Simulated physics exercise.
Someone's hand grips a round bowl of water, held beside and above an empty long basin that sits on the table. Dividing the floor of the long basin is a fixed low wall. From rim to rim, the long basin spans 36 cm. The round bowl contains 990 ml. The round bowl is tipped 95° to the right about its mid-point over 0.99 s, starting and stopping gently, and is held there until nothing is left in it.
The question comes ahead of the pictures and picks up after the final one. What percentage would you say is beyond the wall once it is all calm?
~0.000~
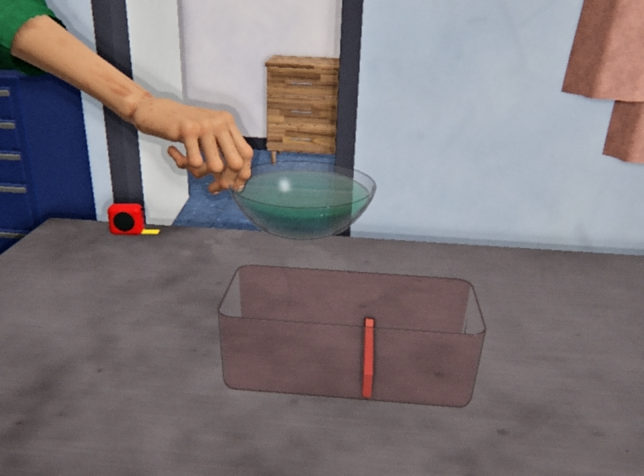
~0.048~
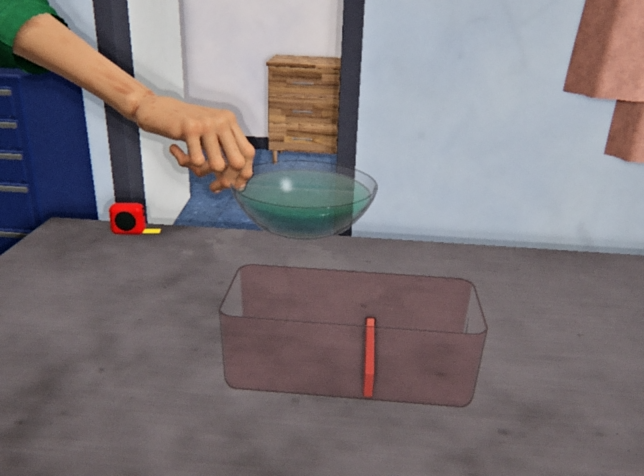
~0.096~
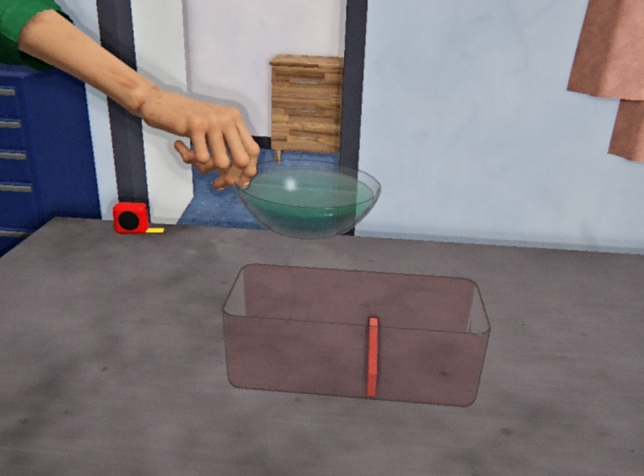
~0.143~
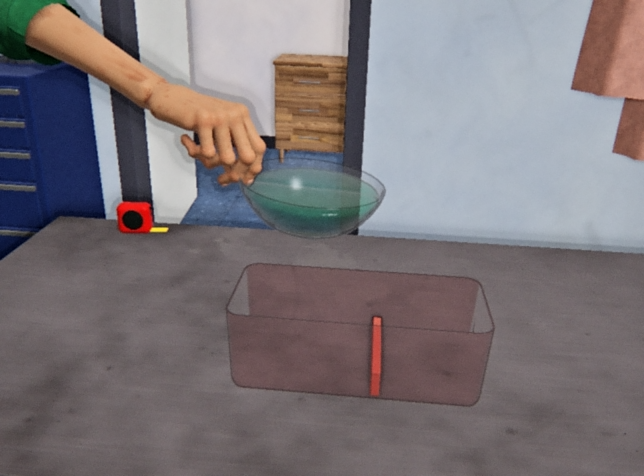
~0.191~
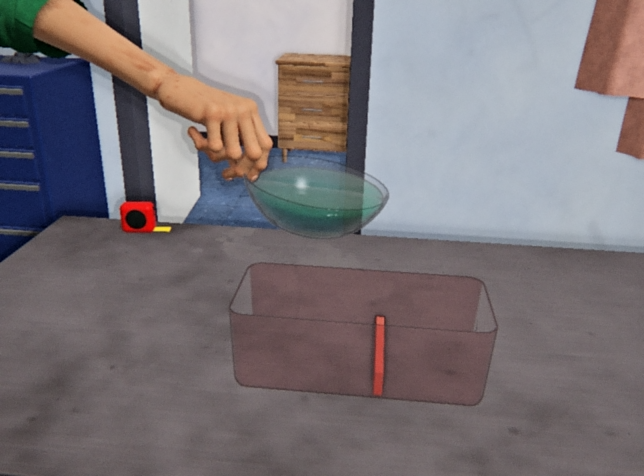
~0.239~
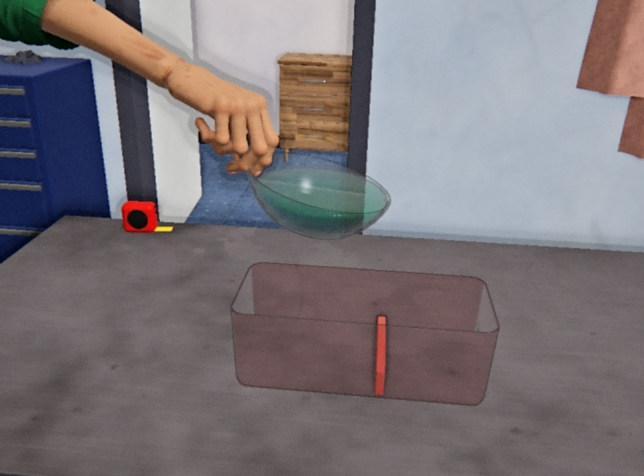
I would put it at about 72 per cent.
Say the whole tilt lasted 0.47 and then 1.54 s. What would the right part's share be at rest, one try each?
Some 55 and 80 per cent, in that order.
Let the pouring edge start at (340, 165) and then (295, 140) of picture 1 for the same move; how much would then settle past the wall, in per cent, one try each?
Respectively about 60 and 20 percent.
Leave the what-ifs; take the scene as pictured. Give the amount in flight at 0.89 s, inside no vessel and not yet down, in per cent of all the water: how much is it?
Estimated airborne part: Roughly 3 per cent.
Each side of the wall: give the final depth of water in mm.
8 mm left, 36 mm right.
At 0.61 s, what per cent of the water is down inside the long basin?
Some 30 per cent.
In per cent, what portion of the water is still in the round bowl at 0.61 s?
About 26 percent.
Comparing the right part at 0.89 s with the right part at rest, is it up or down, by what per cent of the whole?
Net loss of about 5.
After 0.61 s the tilt is 65° and 26 per cent is still to pour, 0 is left of the wall and 31 right of it.
After 0.89 s the tilt is 93° and 0 per cent is still to pour, 16 is left of the wall and 77 right of it.
After 1.18 s the tilt is 95° and 0 per cent is still to pour, 20 is left of the wall and 75 right of it.
After 1.49 s the tilt is 95° and 0 per cent is still to pour, 23 is left of the wall and 73 right of it.
In the end 24 per cent lies left of the wall, 72 right of it and 4 outside.
